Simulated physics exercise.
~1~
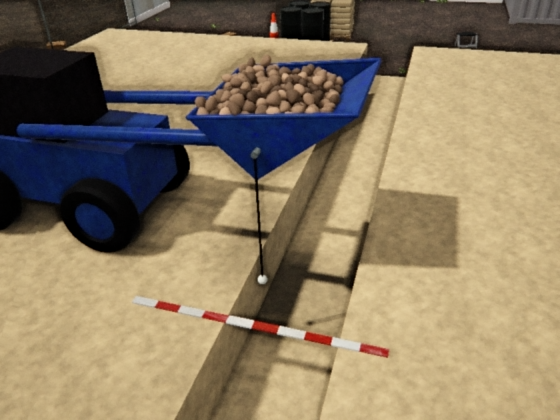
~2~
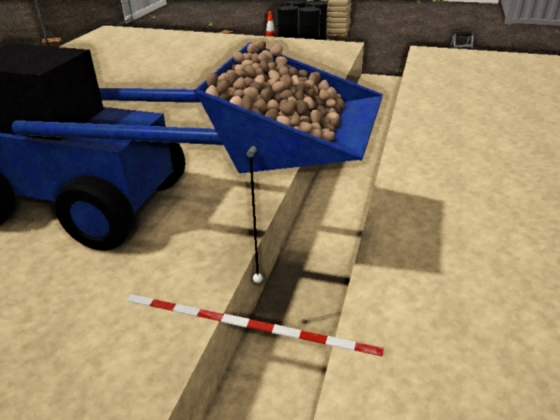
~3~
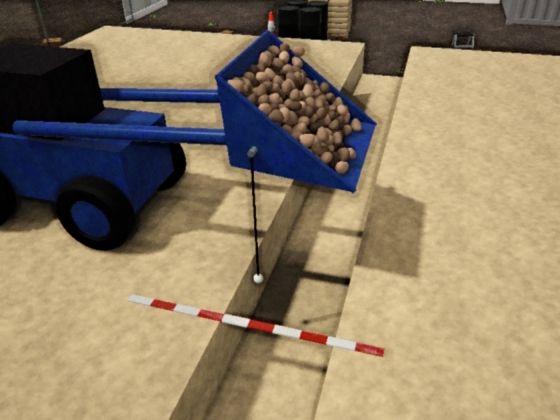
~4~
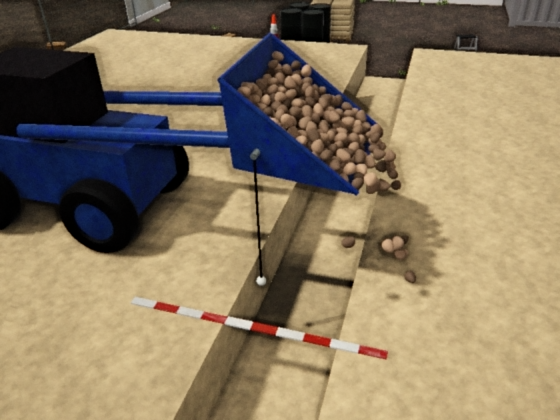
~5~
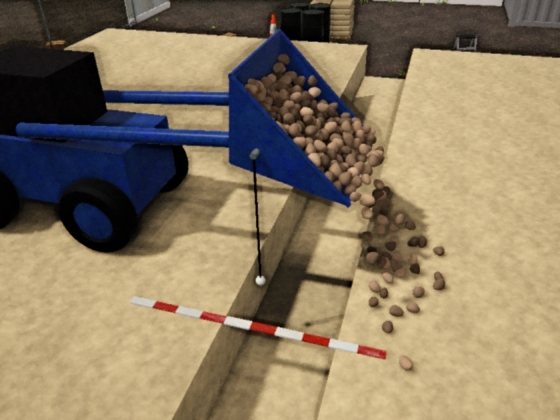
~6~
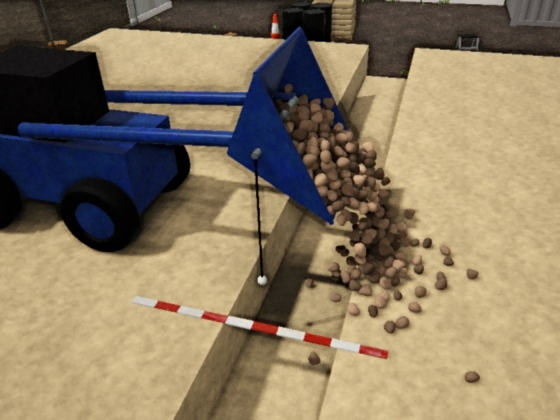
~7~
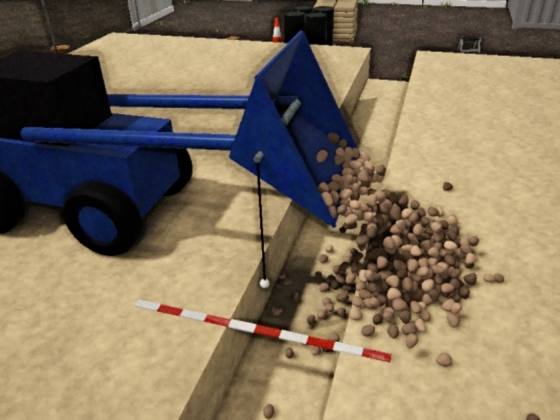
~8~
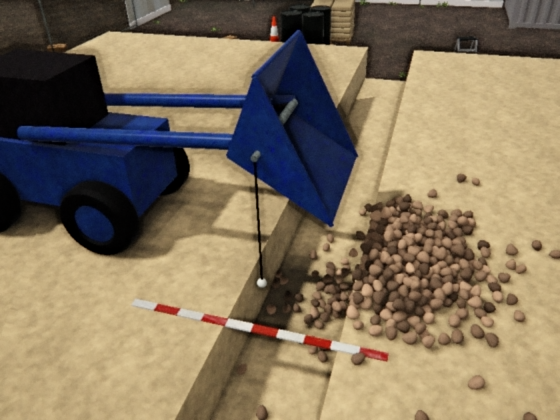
On a sandy building site, a blue loader tipped its raised bucket of brown cobbles forward in stages until the stones tumbled out to the right, a few dropping into the trench and most ending scattered in a heap beyond it, the bucket empty.
